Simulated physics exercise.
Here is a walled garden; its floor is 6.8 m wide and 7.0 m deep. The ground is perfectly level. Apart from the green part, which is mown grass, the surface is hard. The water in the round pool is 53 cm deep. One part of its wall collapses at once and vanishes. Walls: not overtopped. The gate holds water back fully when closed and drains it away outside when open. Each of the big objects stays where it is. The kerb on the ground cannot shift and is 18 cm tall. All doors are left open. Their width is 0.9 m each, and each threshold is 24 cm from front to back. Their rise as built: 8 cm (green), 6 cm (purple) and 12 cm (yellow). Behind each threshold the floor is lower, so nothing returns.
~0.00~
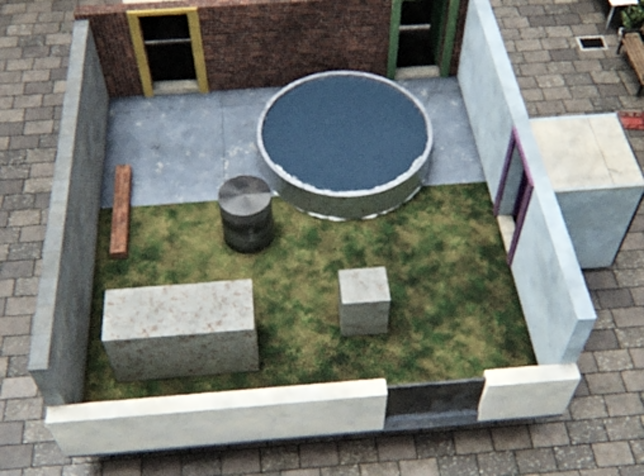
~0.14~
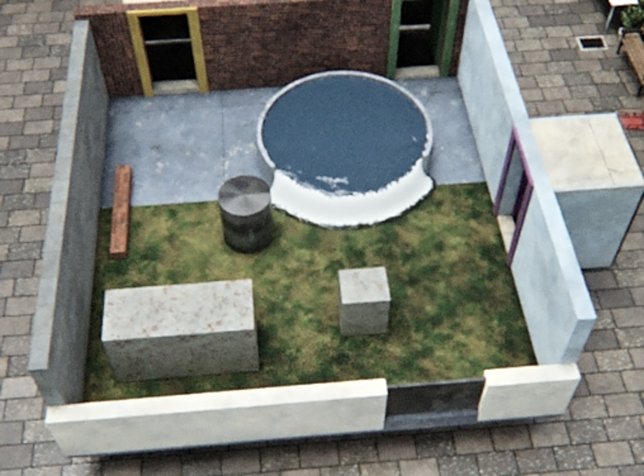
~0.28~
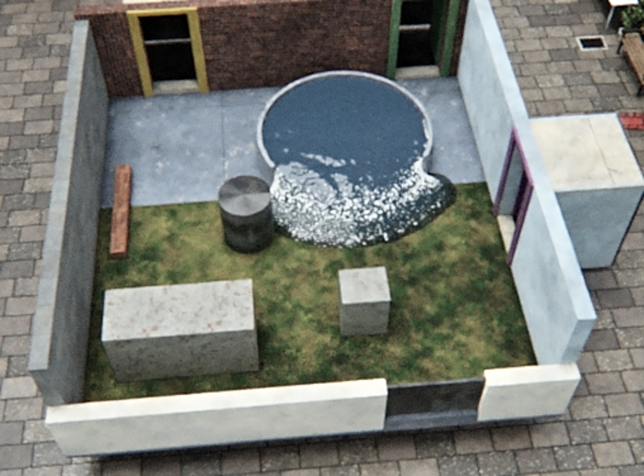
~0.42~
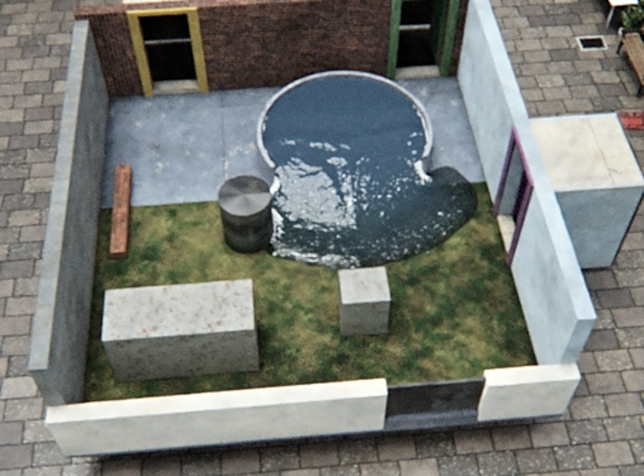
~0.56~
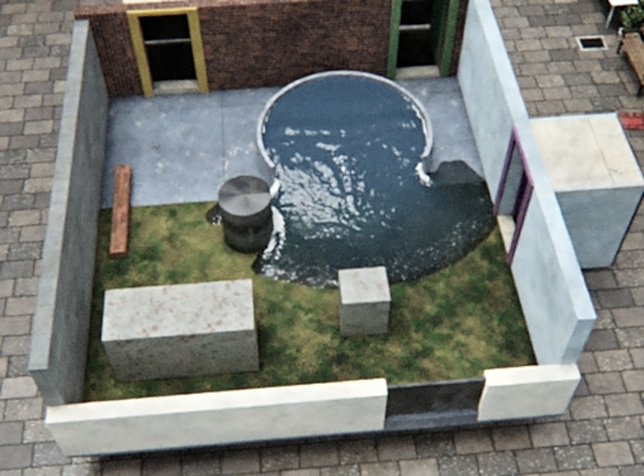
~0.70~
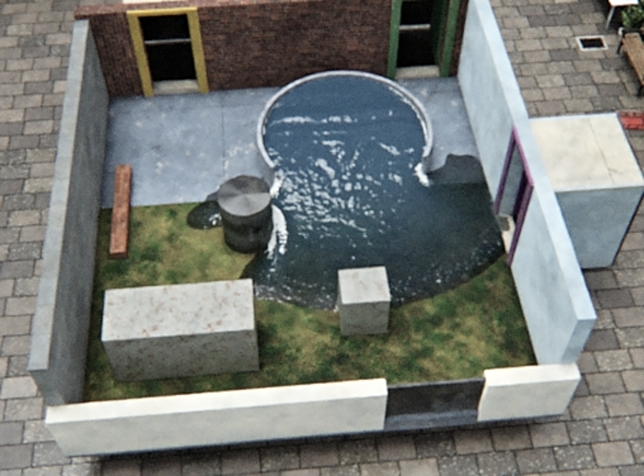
Dark blue water bursts through the front of a round pool and spreads as a broad, foaming sheet over the mown grass of a walled garden, seen from above by a still camera. A dark cylinder, two pale grey blocks, a reddish plank and yellow, green and purple doorways surround it. The water curls around the cylinder, then reaches the smaller block and the purple doorway at right.
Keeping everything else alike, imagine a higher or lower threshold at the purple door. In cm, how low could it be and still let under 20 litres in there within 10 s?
I would say 12 cm.
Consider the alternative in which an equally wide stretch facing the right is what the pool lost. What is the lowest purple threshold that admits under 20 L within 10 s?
I'd say close to 14.5 cm.
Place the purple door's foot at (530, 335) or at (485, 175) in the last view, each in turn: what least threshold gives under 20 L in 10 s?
First place around 18 cm, second around 6.0 cm.
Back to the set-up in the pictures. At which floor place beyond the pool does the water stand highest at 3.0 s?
Look close to (526, 394).
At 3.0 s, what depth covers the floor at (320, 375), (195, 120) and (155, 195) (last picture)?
That's 10, 1 and 2 cm, in the order given.
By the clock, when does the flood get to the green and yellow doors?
Times - green 5.5 seconds, yellow 4.5 seconds.
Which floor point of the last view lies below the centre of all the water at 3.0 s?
Around (356, 245).
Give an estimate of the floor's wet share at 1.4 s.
Around 35 per cent of the free floor.
After 1.4 s water covers 35 % of the floor, deepest (28 cm) near (268, 214); 13 cm at the purple door, 8 litres in over its 6 cm threshold.
After 3.0 s water covers 70 % of the floor, deepest (32 cm) near (526, 394); 11 cm at the purple door, 47 litres in over its 6 cm threshold.
After 10.0 s water covers 95 % of the floor, deepest (12 cm) near (260, 93); 8 cm at the purple door, 166 litres in over its 6 cm threshold.
At the purple door as built, the water arrived by 0.7 s and peaked near 14 cm at 5.8 s.
Run again over the same 10 s with other heights there, 35 litres in over 11 cm, 3 litres over 15 cm. The limit of 20 litres is kept from about 12 cm up.
